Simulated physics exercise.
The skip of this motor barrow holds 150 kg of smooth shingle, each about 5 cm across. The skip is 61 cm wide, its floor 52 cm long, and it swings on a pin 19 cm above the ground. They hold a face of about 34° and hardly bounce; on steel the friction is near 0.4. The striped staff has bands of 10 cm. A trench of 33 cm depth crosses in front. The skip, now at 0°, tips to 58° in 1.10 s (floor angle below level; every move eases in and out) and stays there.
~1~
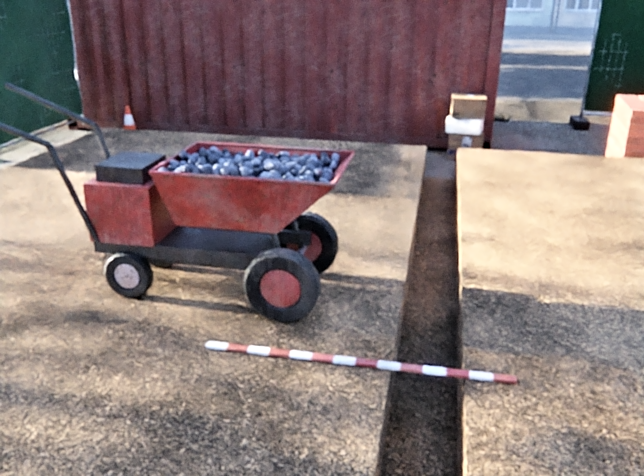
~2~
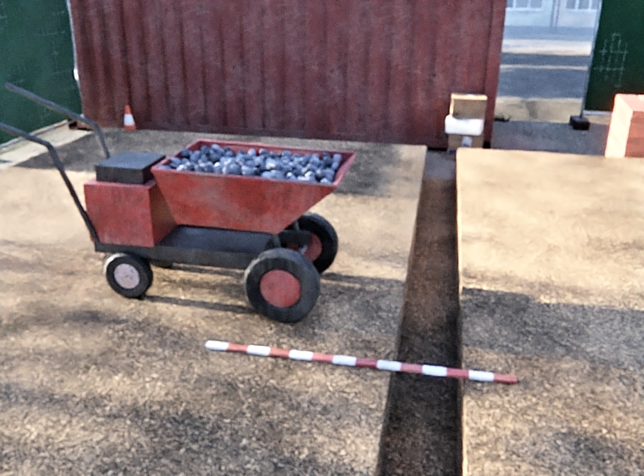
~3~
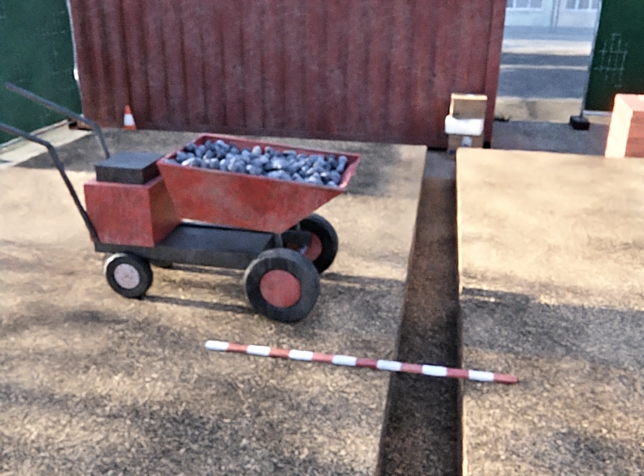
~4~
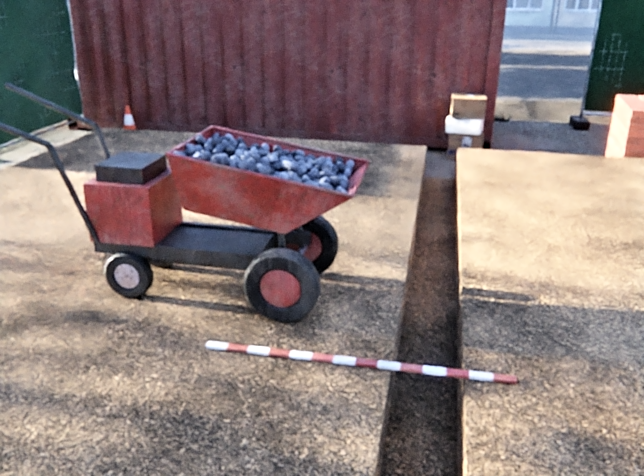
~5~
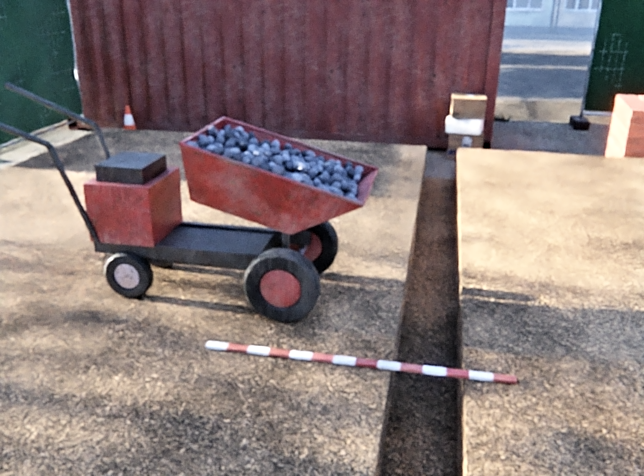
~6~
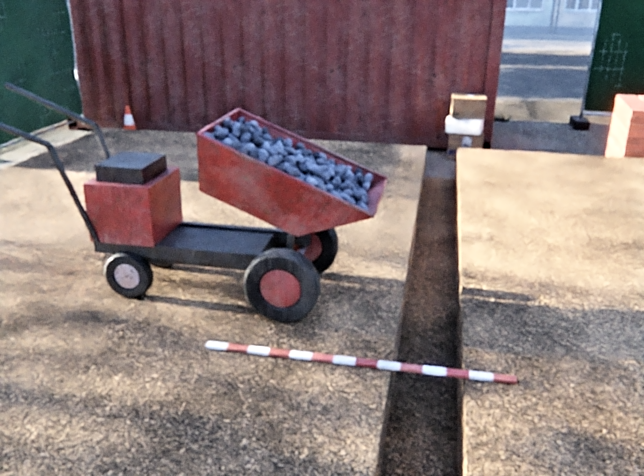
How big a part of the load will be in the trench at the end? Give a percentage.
About 72 per cent.
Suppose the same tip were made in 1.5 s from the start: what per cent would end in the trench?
In that case some 80 per cent.
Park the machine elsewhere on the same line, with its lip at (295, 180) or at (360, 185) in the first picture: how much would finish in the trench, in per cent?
About 90 and 50 per cent.
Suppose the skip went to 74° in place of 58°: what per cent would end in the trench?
In that case some 85 per cent.
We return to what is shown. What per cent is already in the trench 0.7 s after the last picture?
Some 30 per cent.
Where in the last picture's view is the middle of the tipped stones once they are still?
Near (443, 345).
Then, 0.4 s after the last picture the floor is at 49°, 100 % in the skip; the foremost stones are at (401, 246).
Then, 0.7 s after the last picture the floor is at 58°, 68 % in the skip, 28 % in the trench, 3 % past the trench; the foremost stones are at (482, 316).
Then, 1.1 s after the last picture the floor is at 58°, 29 % in the skip, 45 % in the trench, 27 % past the trench; the foremost stones are at (598, 328).
Then, 3.0 s after the last picture the floor is at 58°, 0 % in the skip, 72 % in the trench, 28 % past the trench; the foremost stones are past the picture's edge.
